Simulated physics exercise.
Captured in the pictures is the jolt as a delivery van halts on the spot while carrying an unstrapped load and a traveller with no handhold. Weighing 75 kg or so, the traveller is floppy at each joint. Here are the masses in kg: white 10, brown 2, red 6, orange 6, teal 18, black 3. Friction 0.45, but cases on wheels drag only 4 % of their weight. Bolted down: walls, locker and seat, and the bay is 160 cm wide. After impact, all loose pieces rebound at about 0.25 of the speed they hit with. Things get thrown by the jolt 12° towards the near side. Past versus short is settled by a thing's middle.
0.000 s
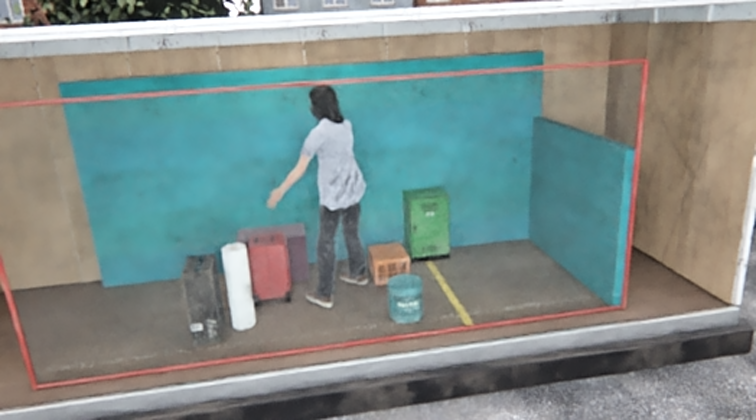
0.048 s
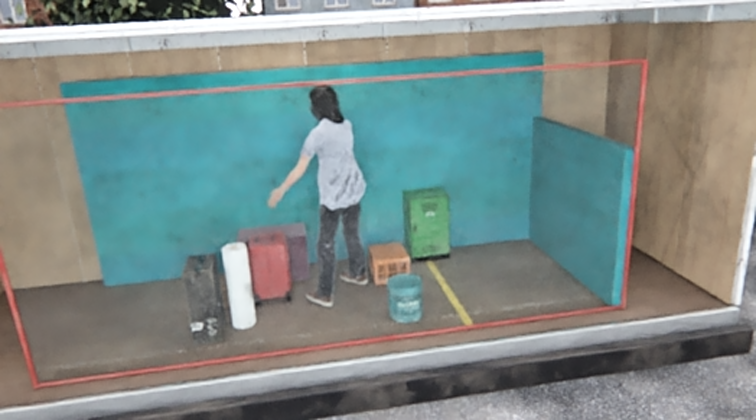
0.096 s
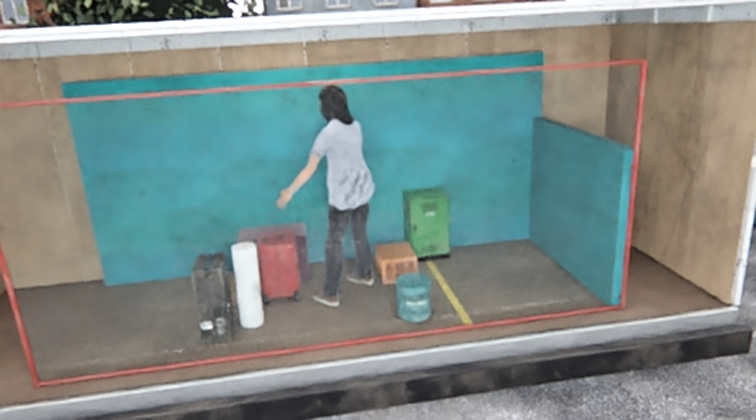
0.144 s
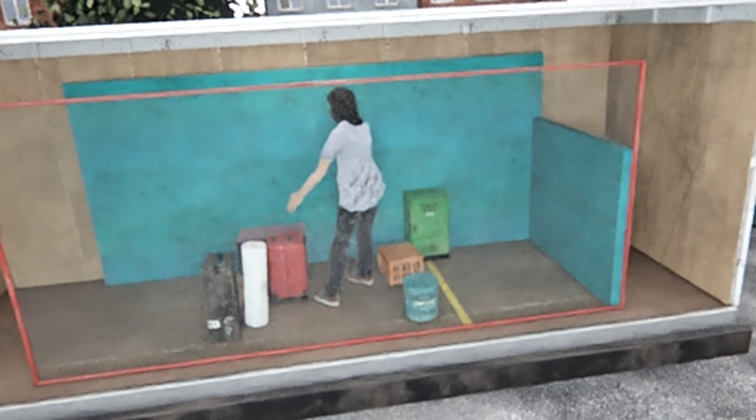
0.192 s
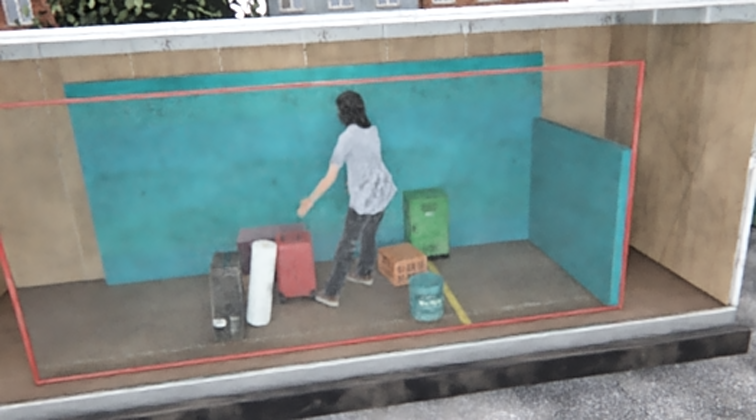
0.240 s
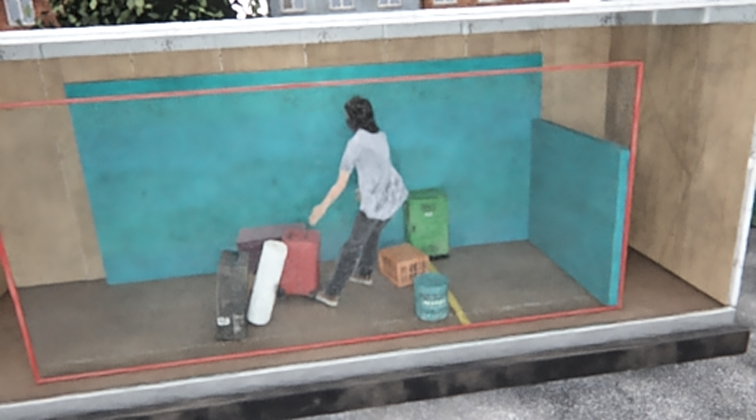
The video shows a long-haired figure standing with one arm extended in an open bay, leaning gradually as the figure, a teal bucket, an orange crate and nearby luggage shift slightly rightward, while a white roll tilts.
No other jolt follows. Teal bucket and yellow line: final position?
Before.
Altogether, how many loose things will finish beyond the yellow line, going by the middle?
That would be 0 of them.
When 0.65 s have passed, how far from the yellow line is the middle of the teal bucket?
It sits around 15 cm short of the mark.
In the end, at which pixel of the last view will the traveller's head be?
(445, 251).
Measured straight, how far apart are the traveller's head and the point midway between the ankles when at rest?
Some 70 cm apart.
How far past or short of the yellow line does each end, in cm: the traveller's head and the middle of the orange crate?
Traveller's head: 0 cm past; orange crate: 20 cm short.
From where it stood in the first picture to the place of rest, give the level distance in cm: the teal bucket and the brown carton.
Lab note: Teal bucket close to 30, brown carton close to 30.
After 0.40 s the teal bucket is 15 cm short of the yellow line, tilted 0°, near (440, 296) in the last picture's view.
After 0.65 s the teal bucket is 15 cm short of the yellow line, tilted 0°, near (440, 297) in the last picture's view; the traveller's head 11 cm short of the yellow line.
After 1.05 s the teal bucket is 15 cm short of the yellow line, tilted 0°, near (441, 298) in the last picture's view.
Final state at 2.1 s, white roll stops short of the yellow line; brown carton stops short of the yellow line; red wheeled case stops short of the yellow line; orange crate stops short of the yellow line; teal bucket stops short of the yellow line; black tall box stops short of the yellow line; traveller's hips cross the yellow line.
